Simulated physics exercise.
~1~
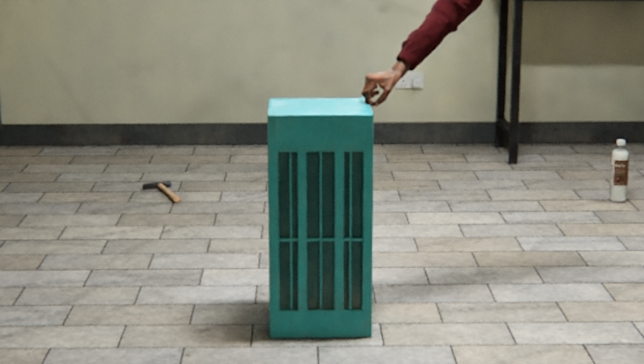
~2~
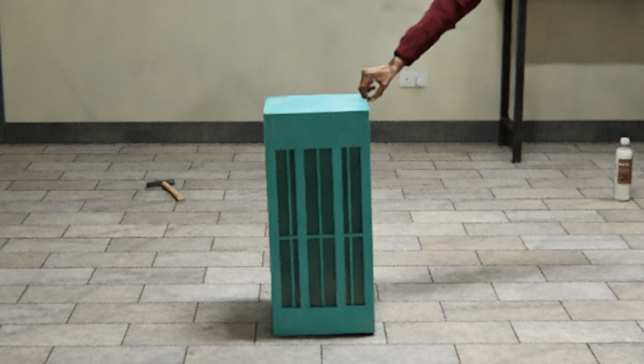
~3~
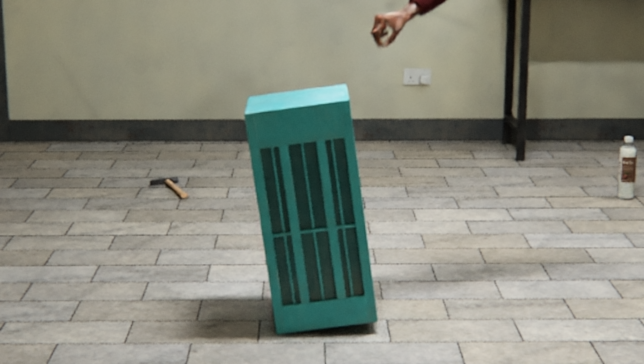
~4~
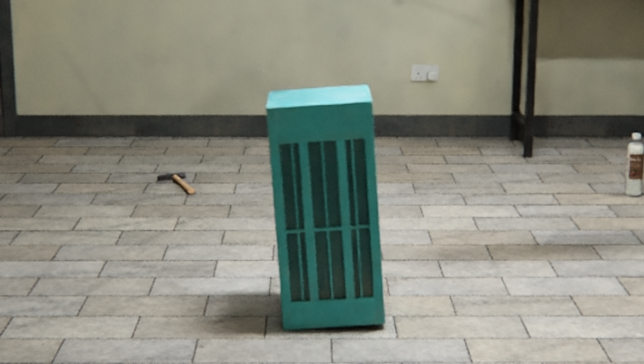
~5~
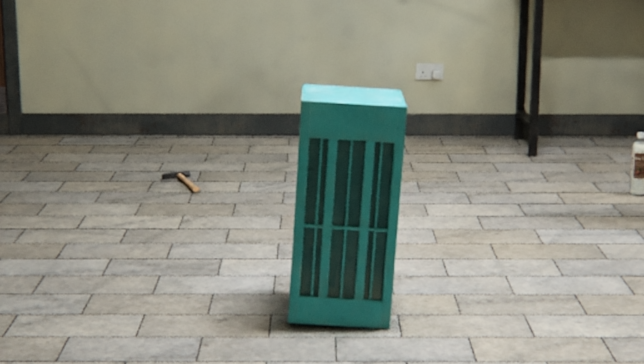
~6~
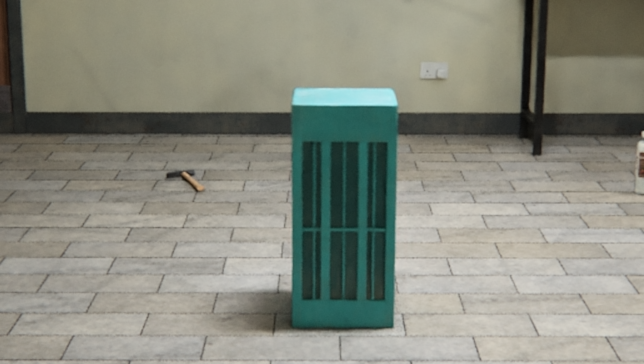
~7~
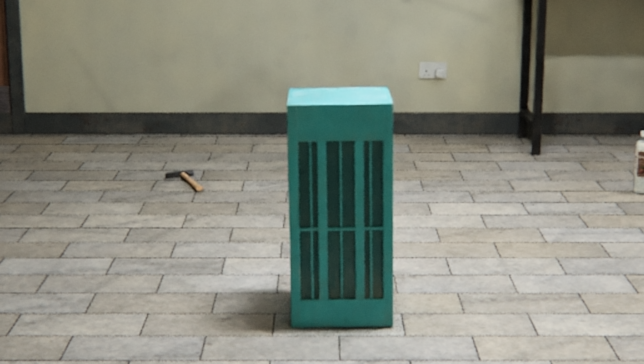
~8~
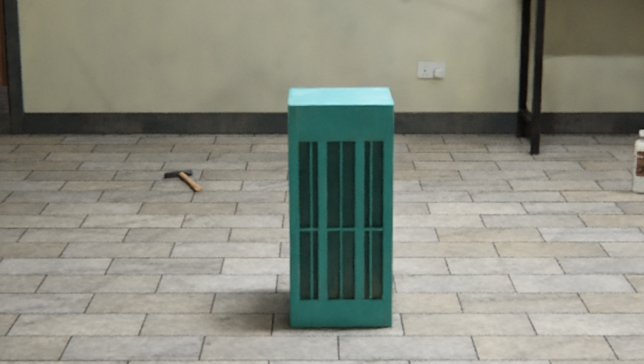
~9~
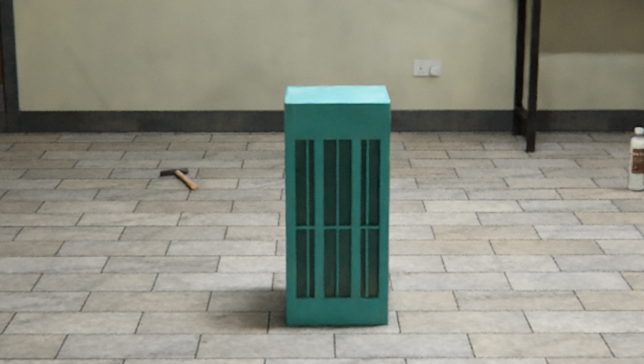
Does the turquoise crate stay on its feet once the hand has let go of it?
Yes, it rocks back from its lean and comes to rest upright on its base.
